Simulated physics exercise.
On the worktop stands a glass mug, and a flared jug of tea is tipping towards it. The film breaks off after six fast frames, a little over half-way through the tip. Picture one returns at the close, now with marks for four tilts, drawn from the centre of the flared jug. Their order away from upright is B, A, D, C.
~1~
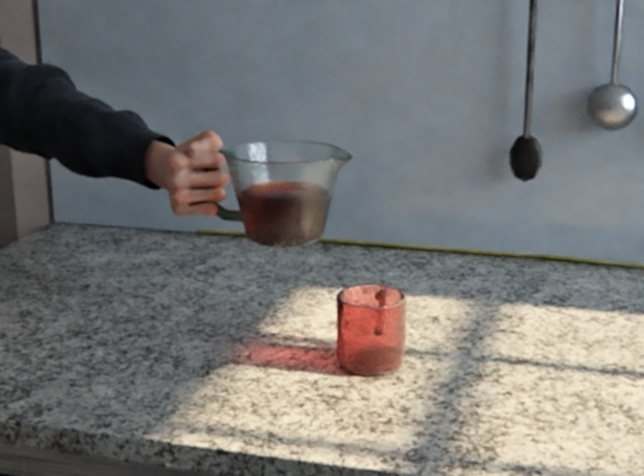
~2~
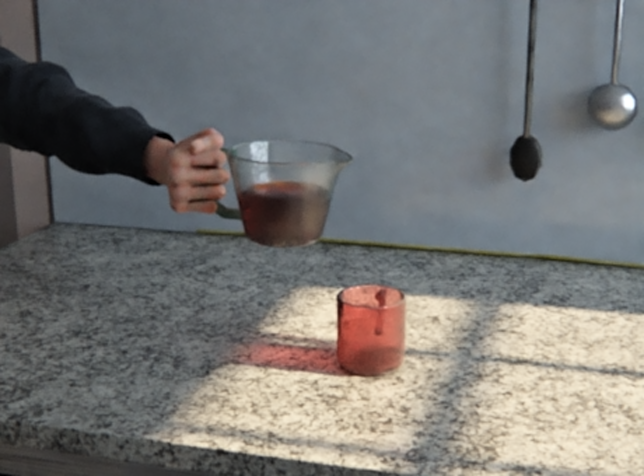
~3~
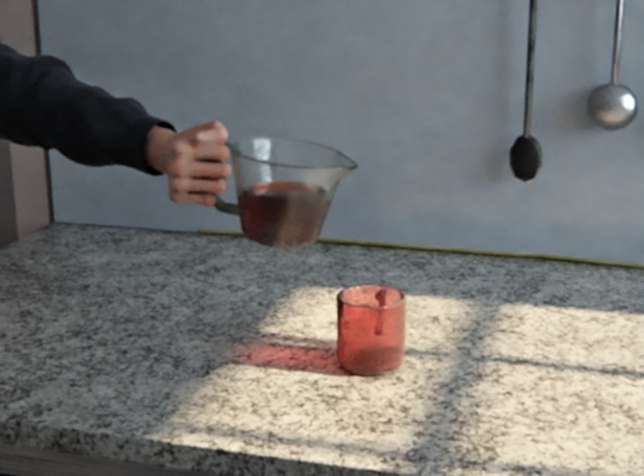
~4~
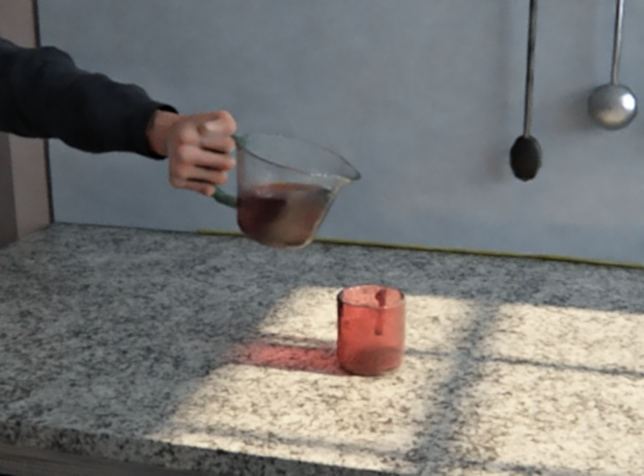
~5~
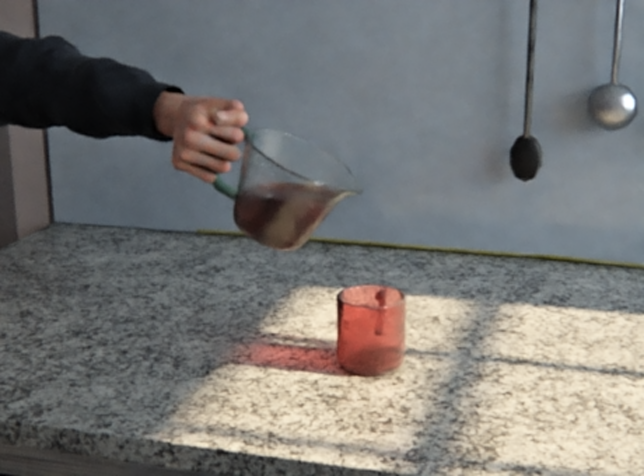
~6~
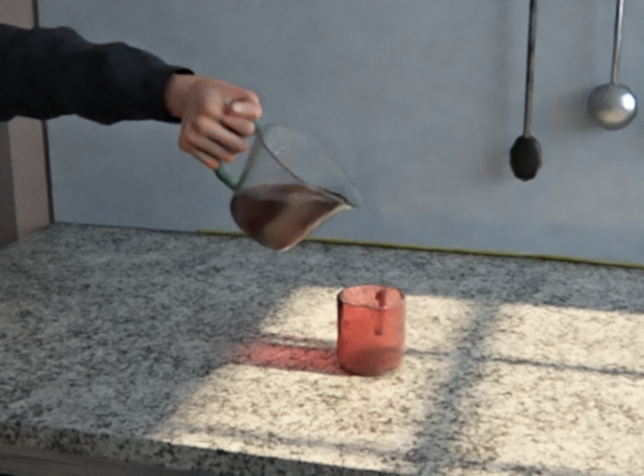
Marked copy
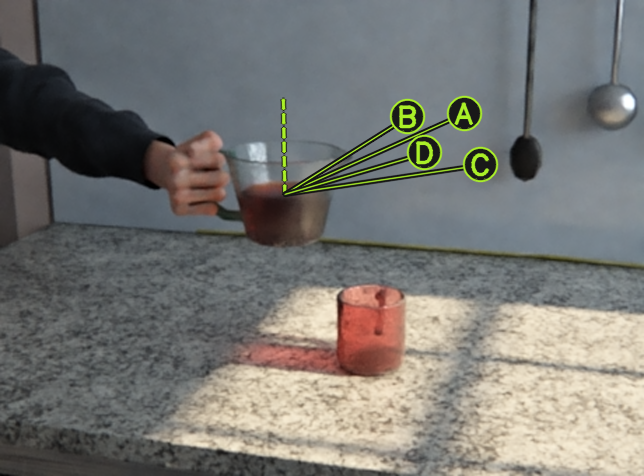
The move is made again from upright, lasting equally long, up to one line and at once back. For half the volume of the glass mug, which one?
The answer is mark B.
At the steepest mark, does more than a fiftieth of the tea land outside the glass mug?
Yes.
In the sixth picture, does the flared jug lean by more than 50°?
No.
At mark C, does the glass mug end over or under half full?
Over half.
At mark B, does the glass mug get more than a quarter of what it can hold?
Yes, it does.
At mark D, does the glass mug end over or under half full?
Over.
In lime, A at (449, 120); B at (393, 126); C at (463, 167); D at (408, 158).
With A, the glass mug ends with about 71 % of what it can hold.
With B, the glass mug ends with about 48 % of what it can hold.
With C, the glass mug ends with about 91 % of what it can hold; 12 % of the tea is spilt.
With D, the glass mug ends with about 83 % of what it can hold; 7 % of the tea is spilt.
